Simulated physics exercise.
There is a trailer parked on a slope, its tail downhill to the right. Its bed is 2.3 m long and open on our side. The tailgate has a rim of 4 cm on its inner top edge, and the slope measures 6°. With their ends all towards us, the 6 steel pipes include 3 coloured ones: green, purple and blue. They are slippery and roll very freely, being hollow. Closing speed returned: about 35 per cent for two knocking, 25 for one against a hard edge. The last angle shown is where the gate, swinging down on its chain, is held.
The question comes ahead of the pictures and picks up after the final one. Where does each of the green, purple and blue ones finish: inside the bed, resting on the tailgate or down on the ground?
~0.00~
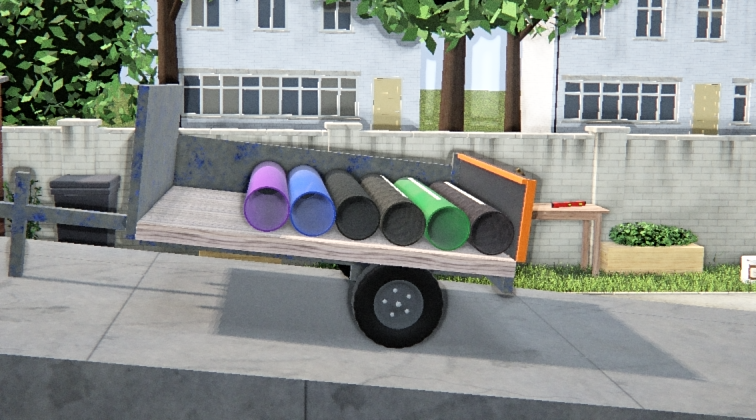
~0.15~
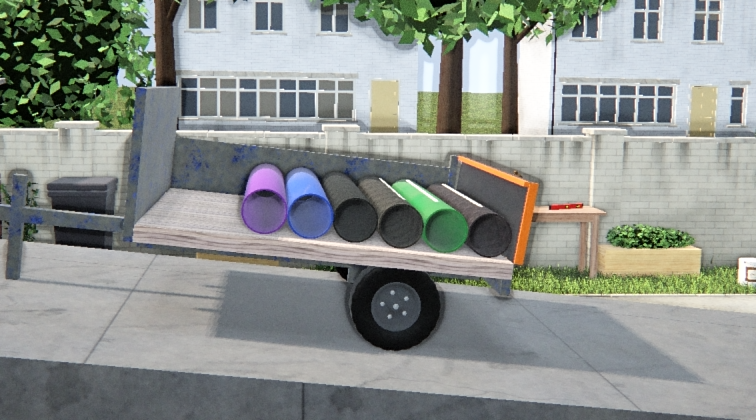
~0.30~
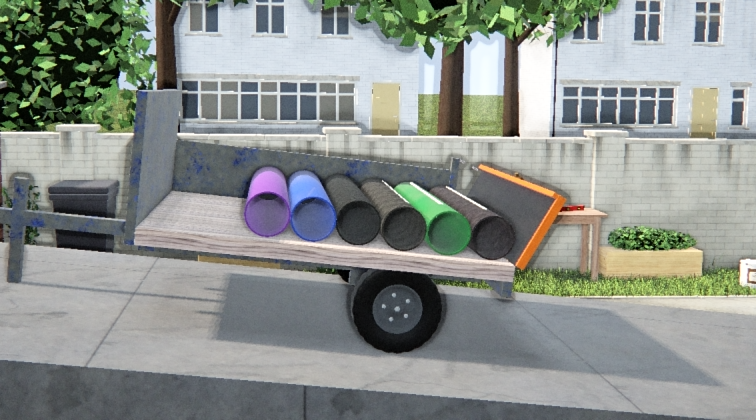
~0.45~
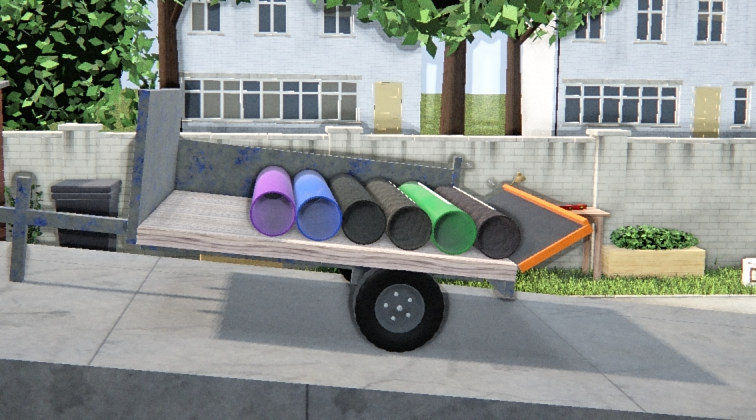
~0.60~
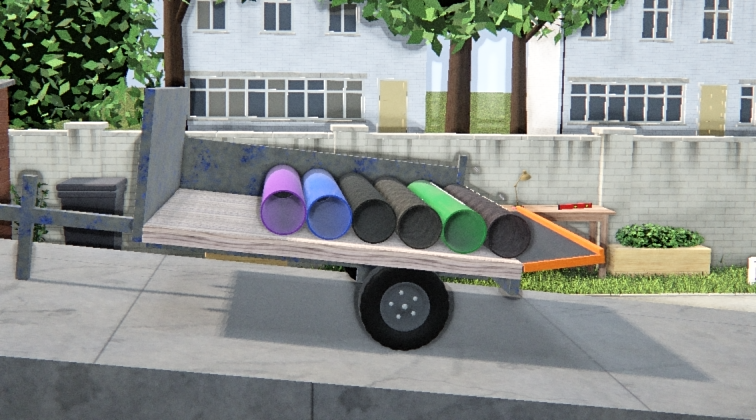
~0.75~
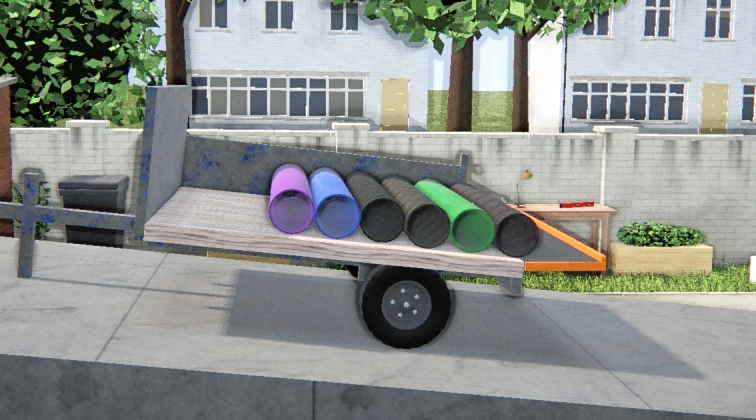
Green: Resting on the tailgate. Purple: Inside the bed. Blue: Inside the bed.
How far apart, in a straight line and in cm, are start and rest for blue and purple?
Blue: 60; purple: 60.
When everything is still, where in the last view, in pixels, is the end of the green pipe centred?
In the last picture it sits near (546, 236).
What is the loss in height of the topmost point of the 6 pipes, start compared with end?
5 cm.
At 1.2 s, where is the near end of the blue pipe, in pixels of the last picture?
It should be close to pixel (366, 219).
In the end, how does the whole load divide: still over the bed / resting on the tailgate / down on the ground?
4, 2 and 0.
Then, 1.2 s in, green is on the bed, 15 cm short of the hinge, rolling right; purple is on the bed, 125 cm short of the hinge, rolling right; blue is on the bed, 100 cm short of the hinge, rolling right; 0 of 6 are out.
Then, 1.7 s in, green is on the gate, 10 cm past the hinge, rolling right; purple is on the bed, 105 cm short of the hinge, rolling right; blue is on the bed, 75 cm short of the hinge, rolling right; 0 of 6 are out.
In the end (2.1 s), green is on the gate, 15 cm past the hinge; purple is on the bed, 95 cm short of the hinge; blue is on the bed, 70 cm short of the hinge; 0 of 6 are out.
